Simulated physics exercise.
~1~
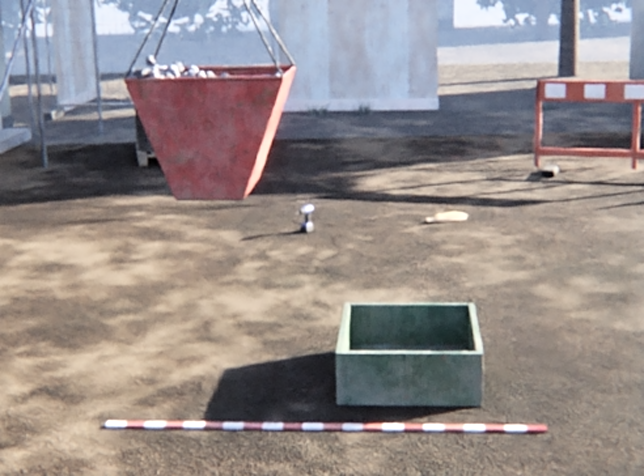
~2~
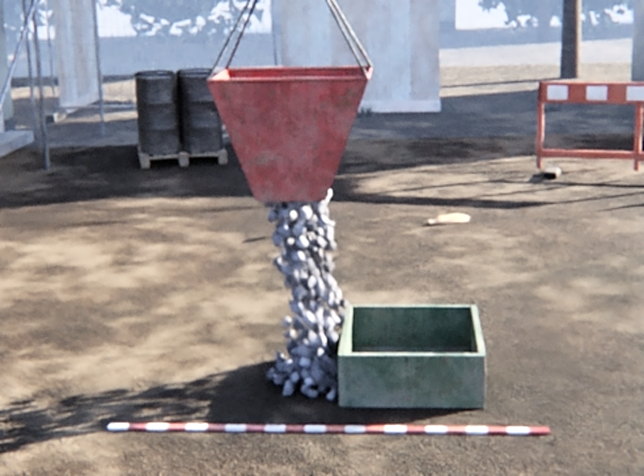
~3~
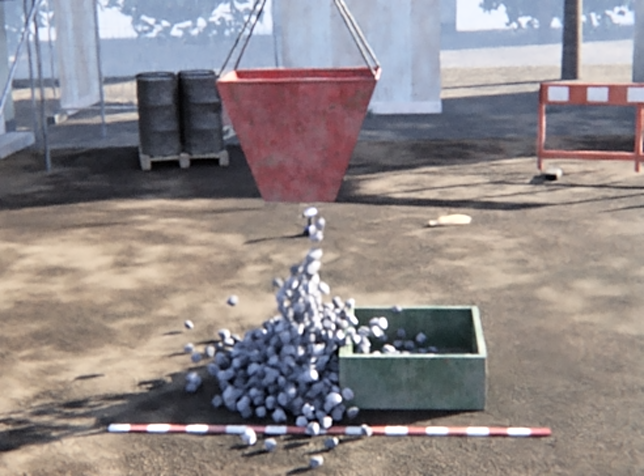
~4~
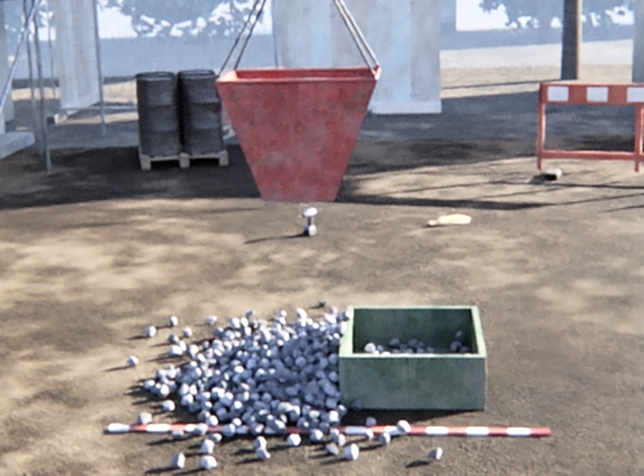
Red crane skip swinging right and spilling grey stones, most piling on the ground left of a green bin, few landing inside.
